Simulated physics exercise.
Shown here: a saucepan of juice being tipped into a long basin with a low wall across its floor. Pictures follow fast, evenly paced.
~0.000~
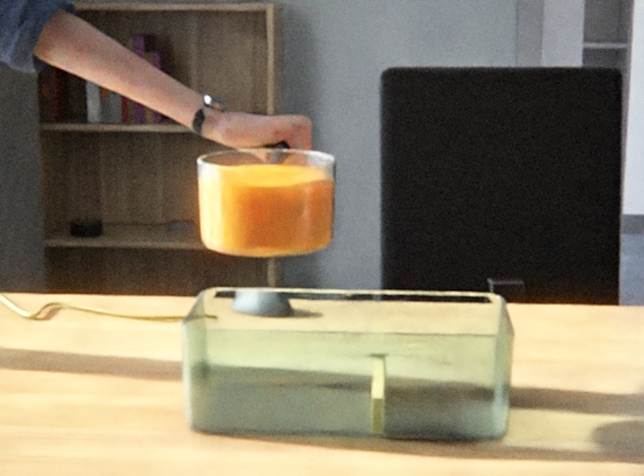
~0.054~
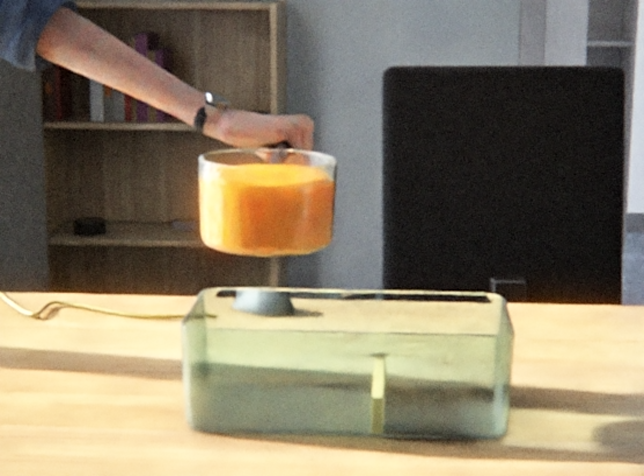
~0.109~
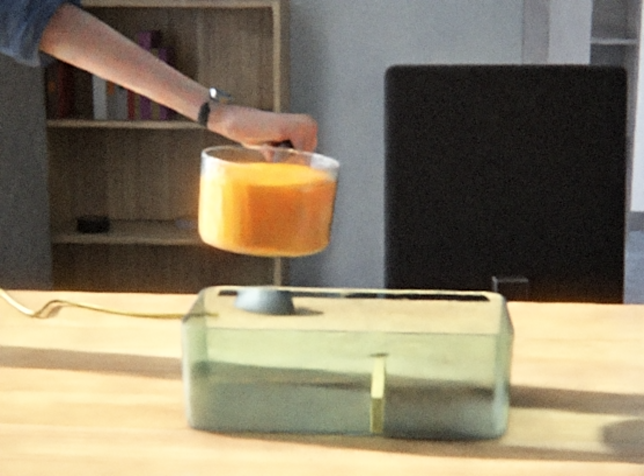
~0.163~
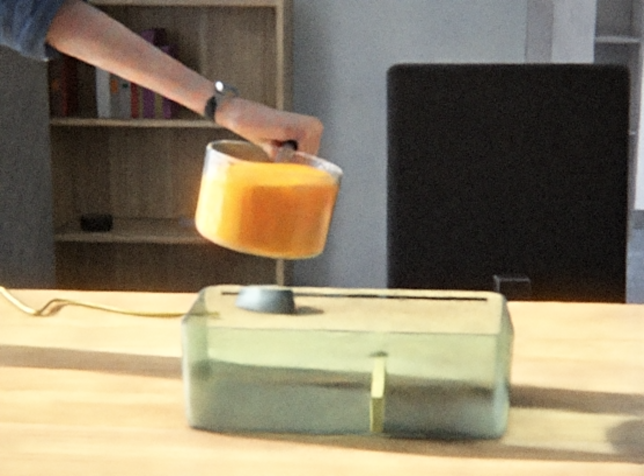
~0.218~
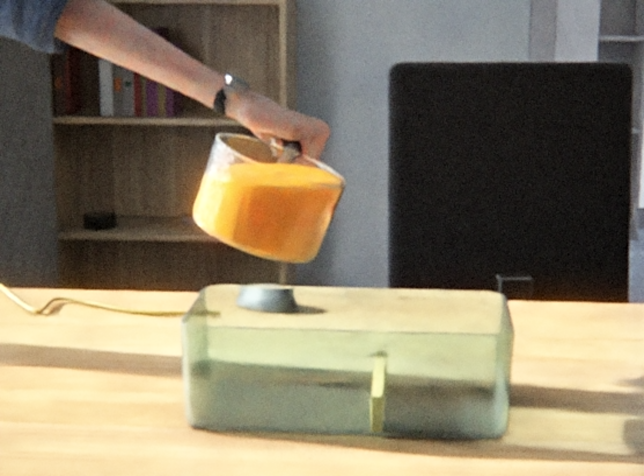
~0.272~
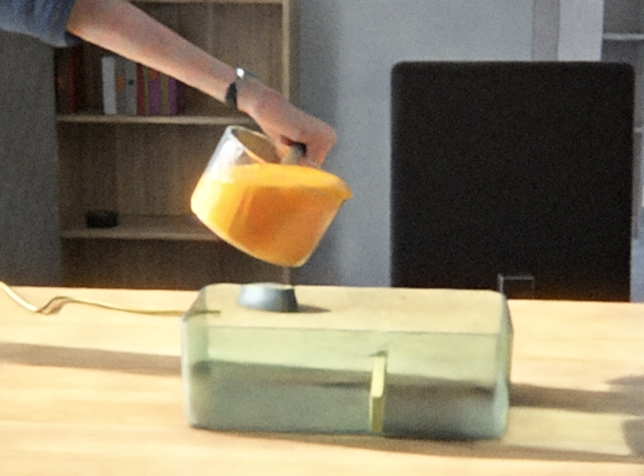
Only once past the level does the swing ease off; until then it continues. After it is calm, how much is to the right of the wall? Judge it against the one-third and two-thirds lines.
Middle band.
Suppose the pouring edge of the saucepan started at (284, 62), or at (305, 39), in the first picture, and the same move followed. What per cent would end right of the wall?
Start one gives some 35 %, start two some 60 %.
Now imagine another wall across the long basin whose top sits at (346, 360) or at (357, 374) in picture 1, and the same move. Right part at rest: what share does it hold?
The first placement gives around 95 percent, the second 80 percent.
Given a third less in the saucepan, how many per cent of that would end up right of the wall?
Some 40 parts in a hundred, give or take.
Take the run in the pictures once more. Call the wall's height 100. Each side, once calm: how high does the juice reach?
On the left roughly 40, on the right roughly 80.
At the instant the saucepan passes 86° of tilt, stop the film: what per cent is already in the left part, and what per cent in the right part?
The left part holds 0 percent and the right part 20 percent.
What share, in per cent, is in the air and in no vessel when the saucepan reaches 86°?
Near 30 parts in a hundred.
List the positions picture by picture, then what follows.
It leans 0°; its right rim is at (334, 162); the juice meets the walls at (203, 174) and (333, 176); the long basin's rim runs from (192, 309) to (508, 316); the wall's top is at (379, 375), in the first picture.
It leans 1°; its right rim is at (336, 163); the juice meets the walls at (204, 173) and (333, 176), in the second picture.
It leans 5°; its right rim is at (338, 167); the juice meets the walls at (206, 171) and (335, 176), in the third picture.
It leans 12°; its right rim is at (341, 175); the juice meets the walls at (209, 171) and (339, 178), in the fourth picture.
It leans 20°; its right rim is at (344, 185); the juice meets the walls at (209, 172) and (343, 180), in the fifth picture.
It leans 30°; its right rim is at (345, 198); the juice meets the walls at (205, 180) and (346, 190); 2 per cent is over the edge, in the sixth picture.
A moment on, the saucepan is tipped on its side and 45 per cent is still to pour, 1 is left of the wall and 22 right of it.
Next, the saucepan is tipped right over and 12 per cent is still to pour, 18 is left of the wall and 62 right of it.
Then the saucepan is tipped right over and 2 per cent is still to pour, 33 is left of the wall and 62 right of it.
Later the saucepan is tipped right over and 0 per cent is still to pour, 41 is left of the wall and 58 right of it.
In the end 41 per cent lies left of the wall, 58 right of it and 1 outside.
